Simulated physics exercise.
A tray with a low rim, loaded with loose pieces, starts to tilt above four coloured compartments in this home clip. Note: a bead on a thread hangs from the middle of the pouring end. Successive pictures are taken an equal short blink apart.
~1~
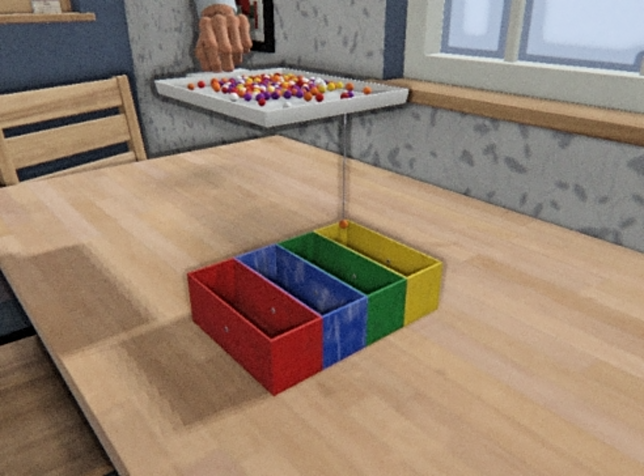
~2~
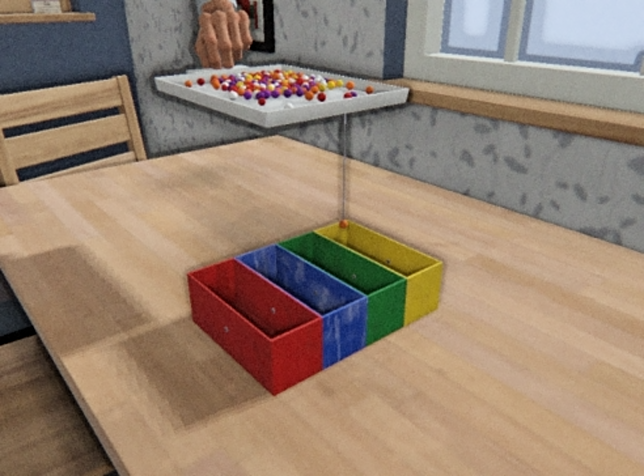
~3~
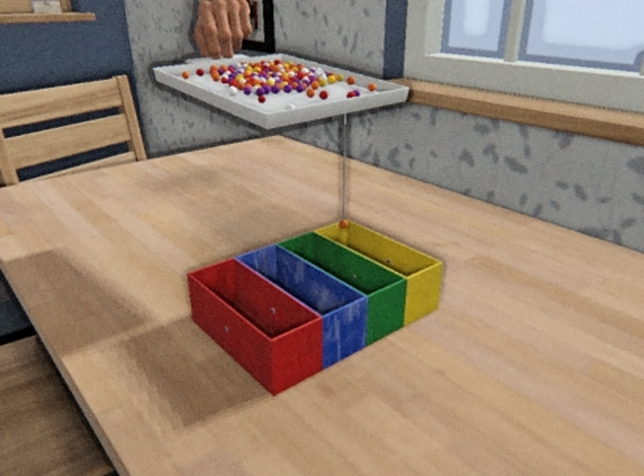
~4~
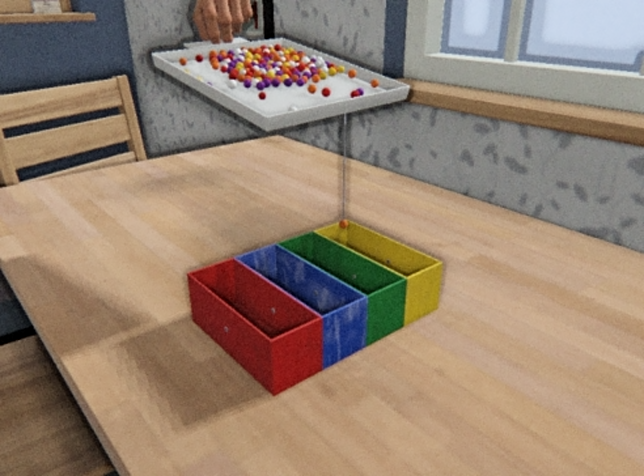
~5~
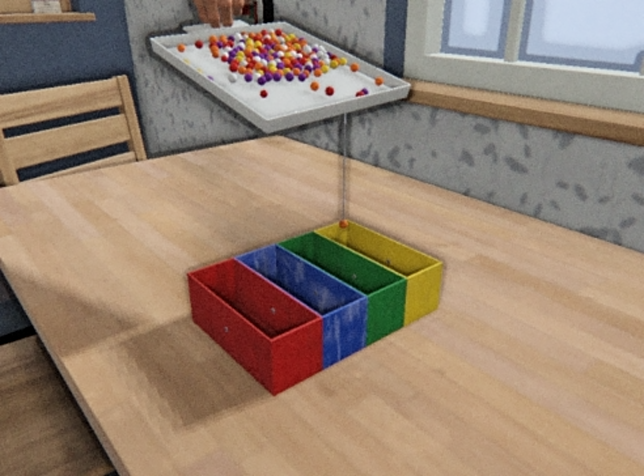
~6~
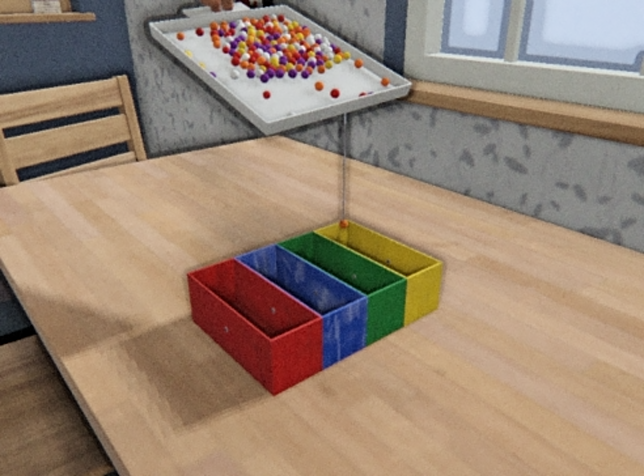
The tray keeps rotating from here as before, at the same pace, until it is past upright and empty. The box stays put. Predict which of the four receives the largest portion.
The blue one receives the largest portion.
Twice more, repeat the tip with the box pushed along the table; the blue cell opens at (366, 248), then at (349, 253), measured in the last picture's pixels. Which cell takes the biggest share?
First try: The cell in red. Second try: That red cell.
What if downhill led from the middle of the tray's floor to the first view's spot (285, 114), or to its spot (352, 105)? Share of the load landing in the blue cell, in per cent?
First heading roughly 70 %, second roughly 0 %.
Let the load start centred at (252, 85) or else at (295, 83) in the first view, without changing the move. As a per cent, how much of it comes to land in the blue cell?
Estimate: 50 % first, 40 % second.
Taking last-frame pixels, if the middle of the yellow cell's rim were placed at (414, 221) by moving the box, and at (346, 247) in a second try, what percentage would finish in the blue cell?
First try: Roughly 20 per cent; second try: Roughly 20 per cent.
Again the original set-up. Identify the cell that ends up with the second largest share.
Second comes that green cell.
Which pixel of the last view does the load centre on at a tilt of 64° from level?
The load is centred about (314, 118).
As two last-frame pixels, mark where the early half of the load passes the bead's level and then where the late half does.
First half (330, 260); second half (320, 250).
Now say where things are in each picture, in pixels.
Corners of the pouring end at (266, 111) and (406, 89), level; middle of the load at (273, 86), round plastic beads; bead on its thread at (343, 224); red cell at (298, 351); blue cell at (345, 328); green cell at (386, 307); yellow cell at (423, 289), in the first frame.
Corners of the pouring end at (266, 112) and (406, 89), level; middle of the load at (273, 84), in the second frame.
Corners of the pouring end at (267, 113) and (407, 88), tipped barely, lowest at the left corner; middle of the load at (273, 77), a stray few on the move, in the third frame.
Corners of the pouring end at (267, 116) and (407, 86), tipped a little, lowest at the left corner; middle of the load at (274, 67), a small part on the move, in the fourth frame.
Corners of the pouring end at (268, 119) and (408, 85), tipped a little, lowest at the left corner; middle of the load at (275, 57), a small part on the move, in the fifth frame.
Corners of the pouring end at (268, 121) and (409, 83), tipped clearly, lowest at the left corner; middle of the load at (277, 48), all on the move; red cell at (298, 351); blue cell at (345, 328); green cell at (386, 307); yellow cell at (423, 289), in the sixth frame.
Soon after the last picture, tray tipped steeply; about two thirds on the tray; a small part in the blue cell; a small part in the green cell; a stray few in the yellow cell; a stray few in the red cell; about a quarter falling or outside the box.
A little later, tray tipped past a quarter turn; a small part on the tray; about a quarter in the blue cell; about a quarter in the green cell; a small part in the yellow cell; a small part in the red cell; about a quarter falling or outside the box.
Later still, tray tipped past a quarter turn; about a third in the blue cell; about a quarter in the green cell; a small part in the yellow cell; a small part in the red cell; a small part falling or outside the box.
By the end, tray tipped past a quarter turn; about a third in the blue cell; about a quarter in the green cell; a small part in the yellow cell; a small part in the red cell; a small part outside the box.
